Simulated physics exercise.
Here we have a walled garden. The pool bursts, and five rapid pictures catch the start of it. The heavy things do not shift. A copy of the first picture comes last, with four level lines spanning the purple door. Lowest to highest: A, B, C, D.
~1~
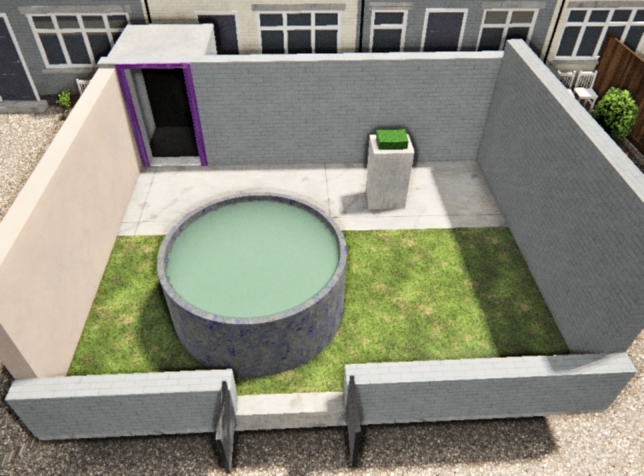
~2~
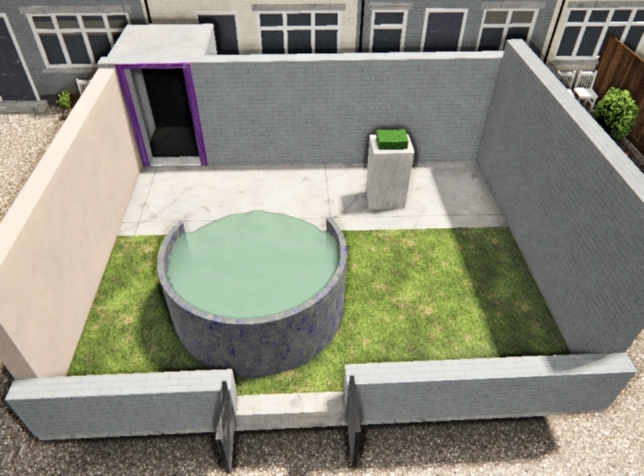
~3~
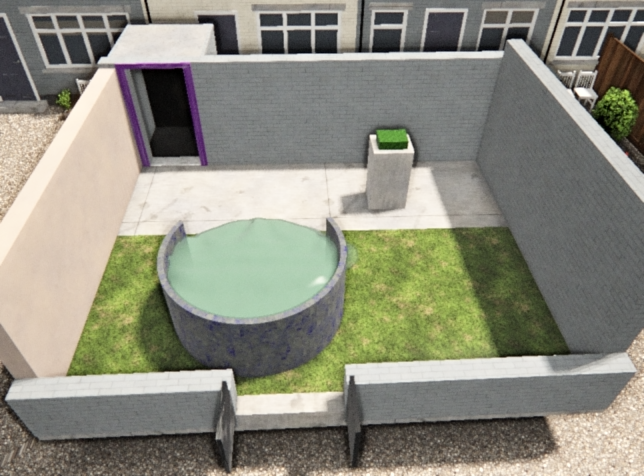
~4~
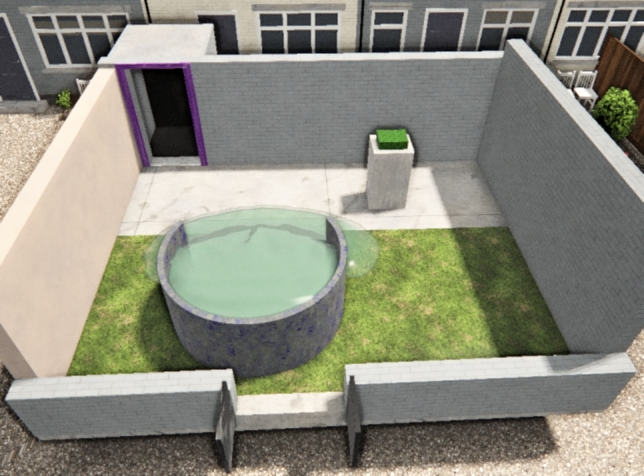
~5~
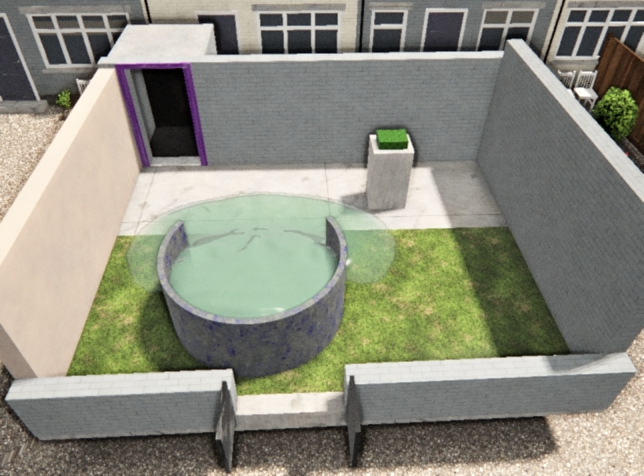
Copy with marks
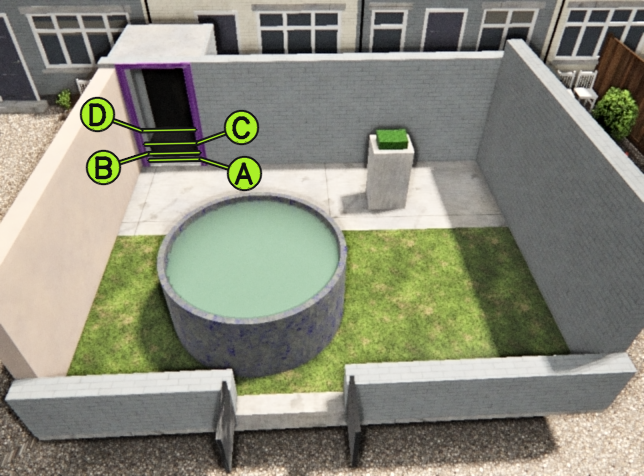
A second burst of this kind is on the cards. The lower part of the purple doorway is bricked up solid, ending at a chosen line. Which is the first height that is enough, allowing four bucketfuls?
That is line C.
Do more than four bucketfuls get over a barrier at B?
Yes, that goes wrong.
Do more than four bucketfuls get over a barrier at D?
No.
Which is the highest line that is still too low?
That would be B.
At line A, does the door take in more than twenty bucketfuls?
Yes.
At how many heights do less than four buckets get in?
Two.
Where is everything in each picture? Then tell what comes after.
The first frame shows water in the pool at rest, its middle at (254, 254); foot of the purple doorway at (176, 165); open gate at (289, 364).
In the second frame, water covers 3 % of the ground, its front hidden from here.
In the third frame, water covers 7 % of the ground, its front hidden from here.
In the fourth frame, 14 % of the ground under water, visible out to (374, 250).
In the fifth frame, 22 % of the ground under water, visible out to (386, 233).
In lime, A at (175, 159); B at (173, 153); C at (171, 143); D at (168, 130); from the bottom up A, B, C, D.
If A is chosen, dozens of bucketfuls pour in.
If B is chosen, about 10 bucketfuls get in.
If C is chosen, a splash gets over, under a bucket.
If D is chosen, nothing gets over.
